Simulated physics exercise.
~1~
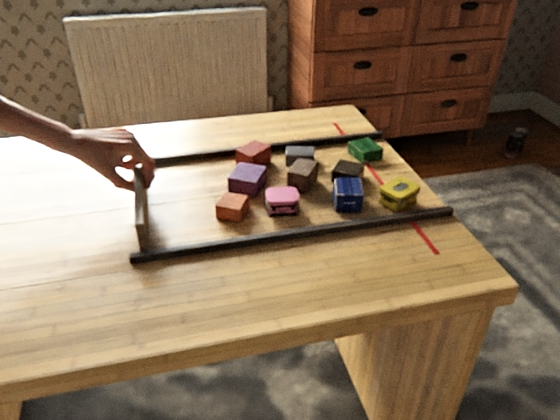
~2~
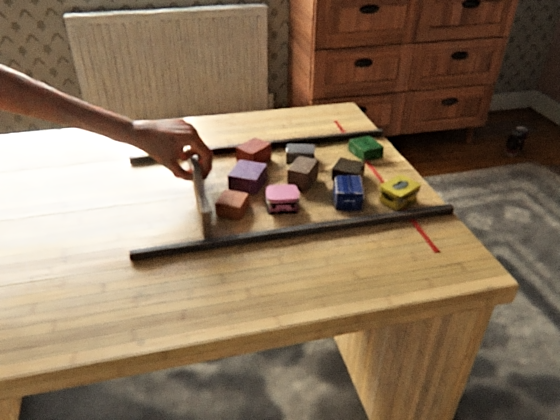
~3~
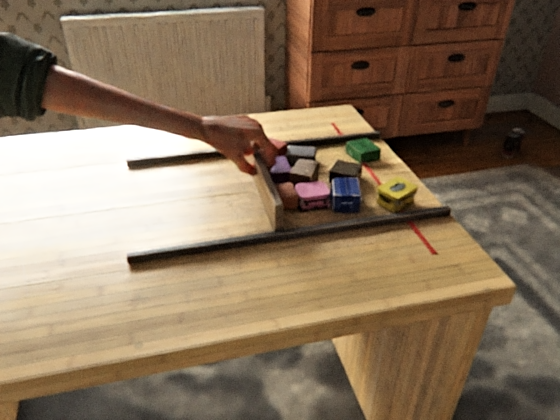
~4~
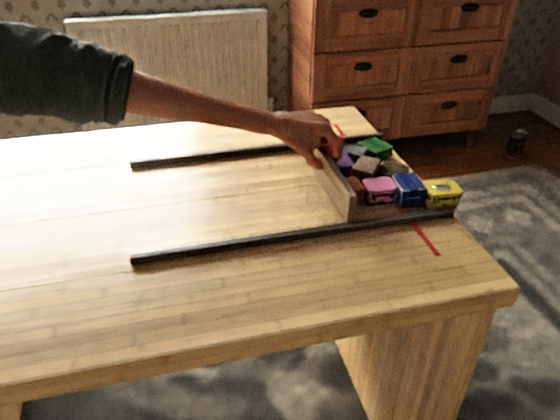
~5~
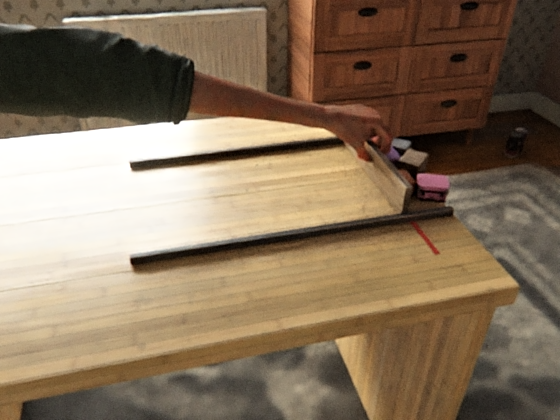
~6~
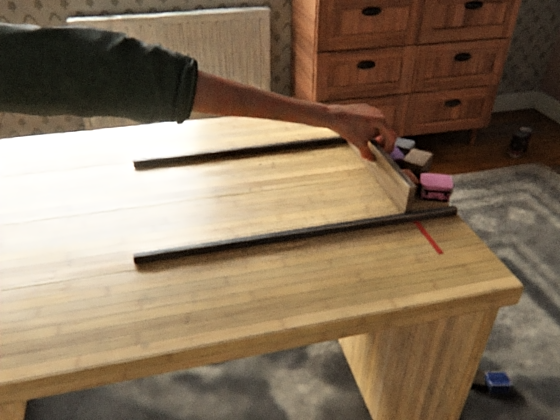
A hand slid an upright board to the right along a wooden table between two dark rails, pushing a jumble of colourful blocks toward the end until several went over the edge, leaving a few, including a pink one, bunched against the board.
